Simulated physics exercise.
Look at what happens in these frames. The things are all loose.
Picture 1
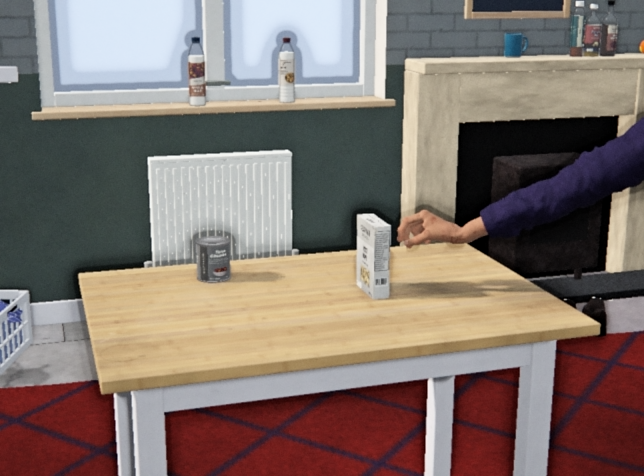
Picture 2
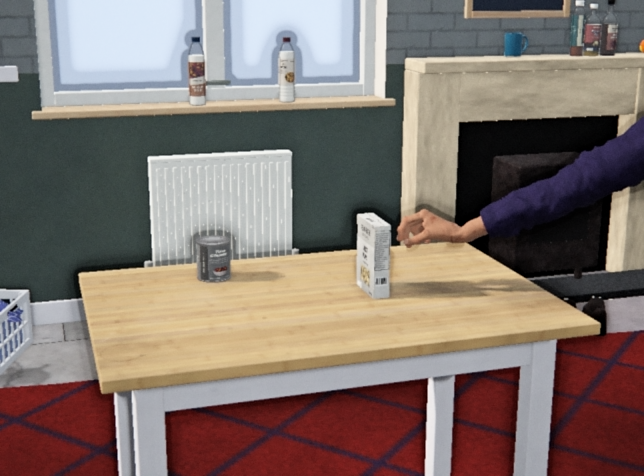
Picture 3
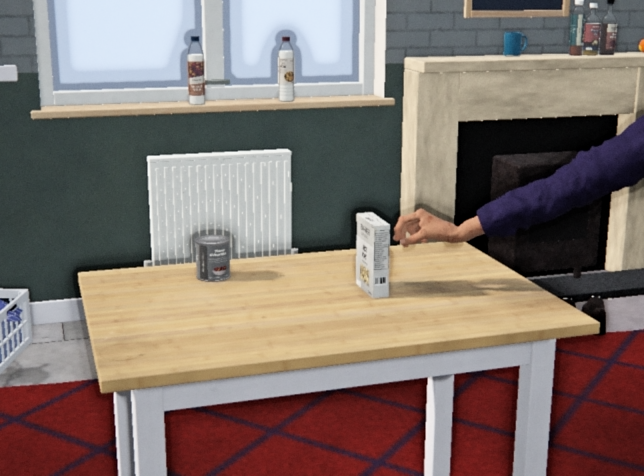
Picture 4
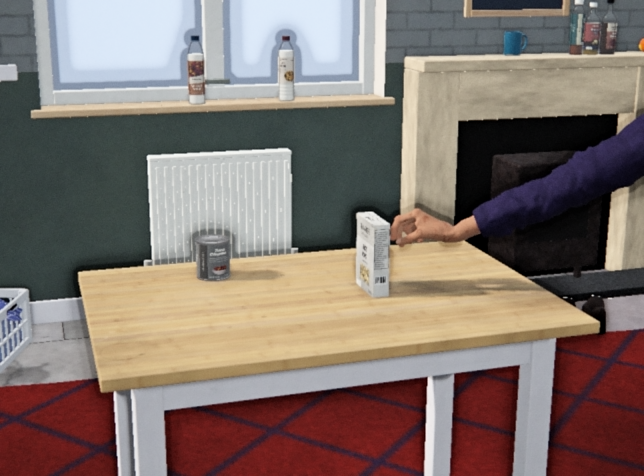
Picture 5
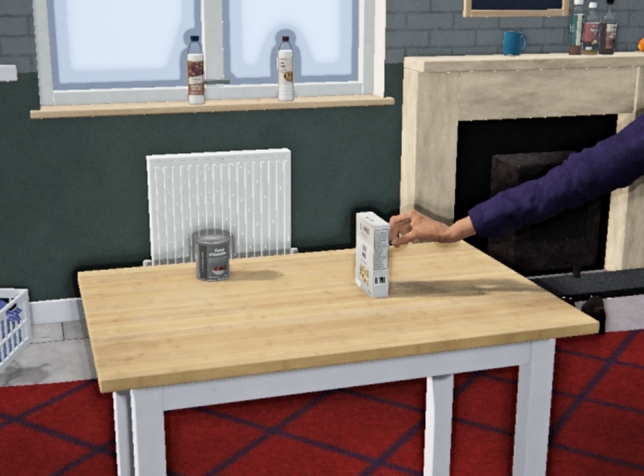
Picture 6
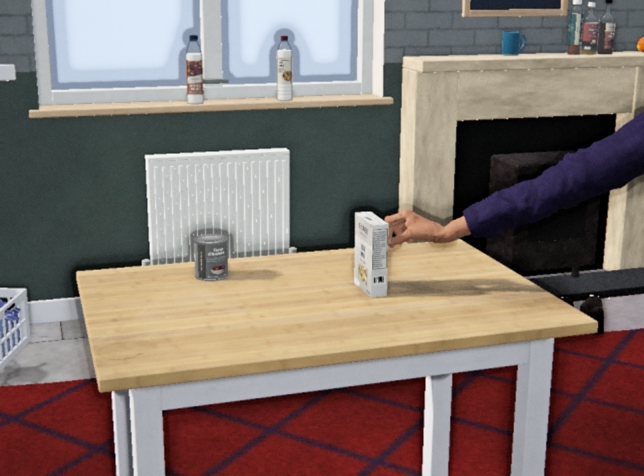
At the start, a white packet and a grey tin stand apart on a wooden table, with a purple-sleeved arm reaching in from the right and its fingers close to the packet. The hand edges left to the packet's side, and the packet shifts very slightly left, staying upright, while the tin stays put.
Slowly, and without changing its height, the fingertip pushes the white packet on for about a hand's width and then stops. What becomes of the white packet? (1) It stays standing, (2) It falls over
(2) It falls over.
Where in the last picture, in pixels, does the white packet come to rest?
Looks like it settles somewhere around (324, 286).
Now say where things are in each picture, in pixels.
The first picture shows white packet (373, 256).
The second picture shows white packet (373, 256).
The third picture shows white packet (373, 255).
The fourth picture shows white packet (373, 255).
The fifth picture shows white packet (372, 255).
The sixth picture shows white packet (371, 254).
Then, 0.40 s after the last picture, white packet tipped 22° from how it was near (357, 255).
Then, 0.60 s after the last picture, white packet on its side near (329, 277).
Then, 0.70 s after the last picture, white packet on its side near (324, 286).
At rest, tipped over on the table, white packet. Seen from the same camera at the end, white packet near (324, 286).
